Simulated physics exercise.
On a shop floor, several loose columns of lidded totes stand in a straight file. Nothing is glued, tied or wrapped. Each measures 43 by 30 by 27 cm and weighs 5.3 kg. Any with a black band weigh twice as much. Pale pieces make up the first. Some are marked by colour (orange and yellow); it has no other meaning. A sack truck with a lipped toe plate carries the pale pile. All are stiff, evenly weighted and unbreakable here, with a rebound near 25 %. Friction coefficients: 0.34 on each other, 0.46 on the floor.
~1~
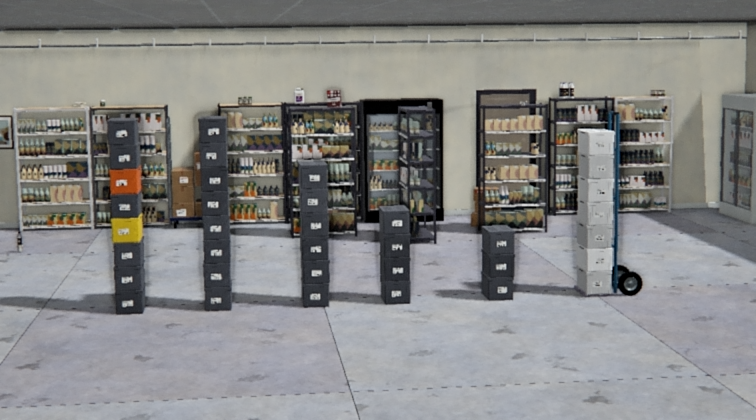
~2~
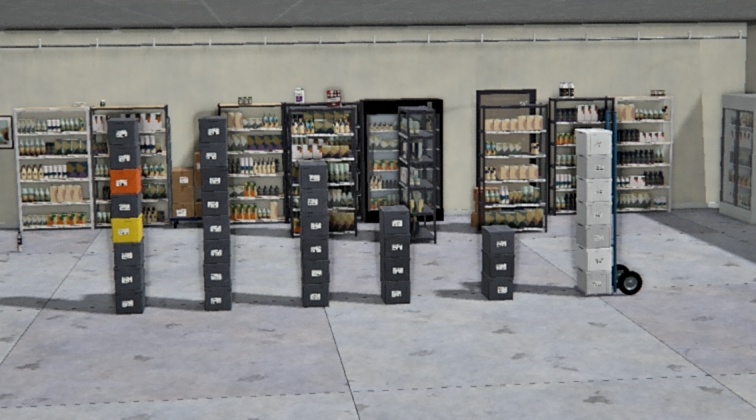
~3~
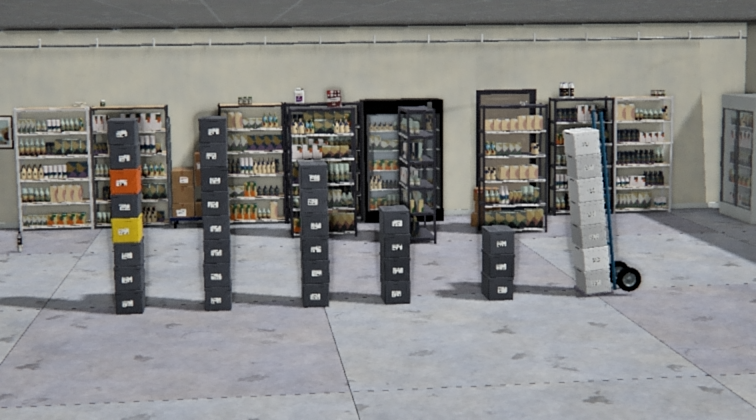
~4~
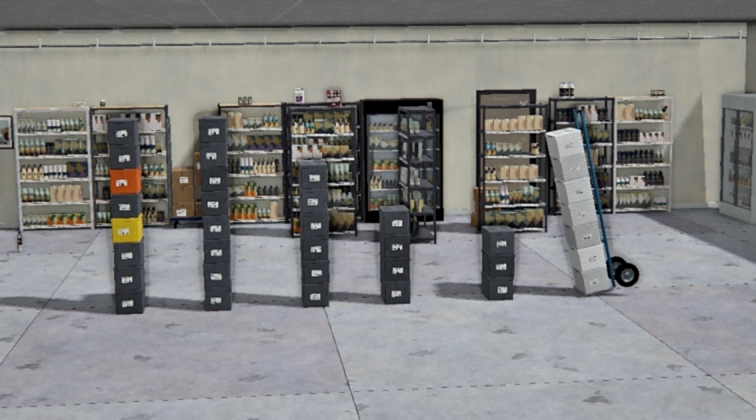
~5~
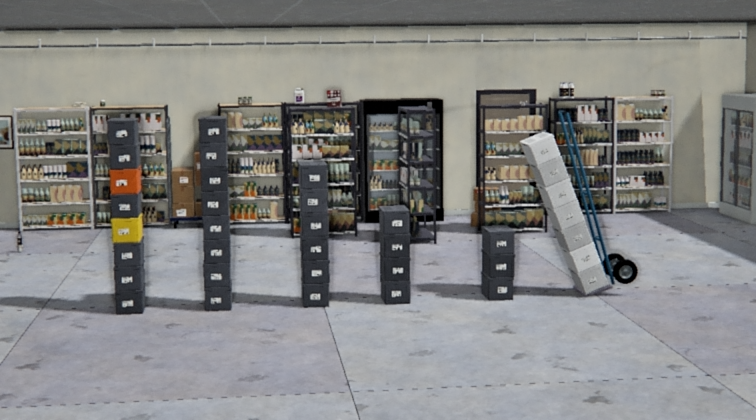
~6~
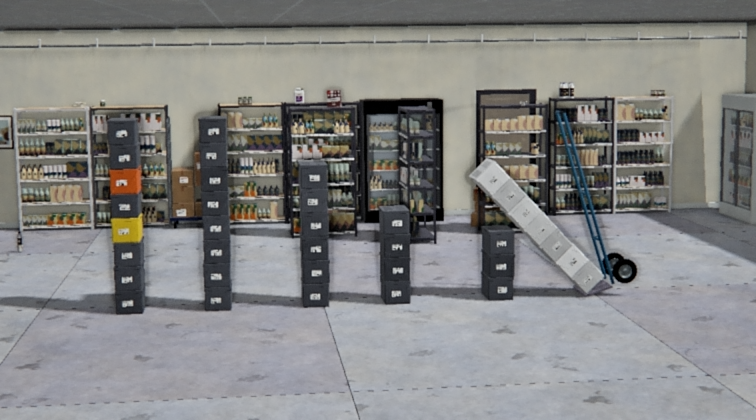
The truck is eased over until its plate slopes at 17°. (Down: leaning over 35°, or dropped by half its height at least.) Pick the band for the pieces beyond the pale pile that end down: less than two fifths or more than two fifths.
The part is less than two fifths.
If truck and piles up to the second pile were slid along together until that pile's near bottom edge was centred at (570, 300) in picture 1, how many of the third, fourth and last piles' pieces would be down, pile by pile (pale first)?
In that case third 0, fourth 0, last 0.
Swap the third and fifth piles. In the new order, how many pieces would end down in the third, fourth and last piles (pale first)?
Then third 0, fourth 0, last 0.
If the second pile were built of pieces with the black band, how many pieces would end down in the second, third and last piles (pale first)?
Then second 0, third 3, last 0.
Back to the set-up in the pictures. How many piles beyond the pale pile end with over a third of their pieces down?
The count is 2.
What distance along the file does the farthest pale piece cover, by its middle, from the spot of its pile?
About 230 cm.
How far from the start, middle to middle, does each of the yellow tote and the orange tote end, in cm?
Moved: Yellow 0, orange 0.
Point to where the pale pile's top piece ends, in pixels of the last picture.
Near (431, 290).
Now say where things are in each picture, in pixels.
In the first picture (pixels give the middle of a visible side), truck frame (617, 150) 0° forward; orange tote (124, 182); yellow tote (125, 231); none of the others has stirred.
The second picture shows truck frame (615, 150) 1° forward; orange tote (124, 182).
The third picture shows truck frame (604, 148) 5° forward, top of the pale pile leaning 6°; orange tote (124, 182); none of the others has stirred.
The fourth picture shows truck frame (588, 147) 12° forward, top of the pale pile leaning 12°; orange tote (124, 182); none of the others has stirred.
The fifth picture shows truck frame (576, 148) 16° forward, top of the pale pile leaning 21°; orange tote (124, 182); none of the others has stirred.
The sixth picture shows truck frame (574, 148) 17° forward, top of the pale pile leaning 43°; orange tote (124, 182); yellow tote (125, 231); none of the others has stirred.
Then, 0.28 s past the last view, 7 of the pale pile down; none of the 29 other totes down, 2 disturbed.
Then, 0.82 s past the last view, 7 of the pale pile down; 5 of the 29 other totes down.
In the end, 7 of the pale pile down; 5 of the 29 other totes down; orange tote unmoved; yellow tote unmoved. That is 17 per cent. From the last view, middles, orange tote near (126, 180), yellow tote near (127, 228).
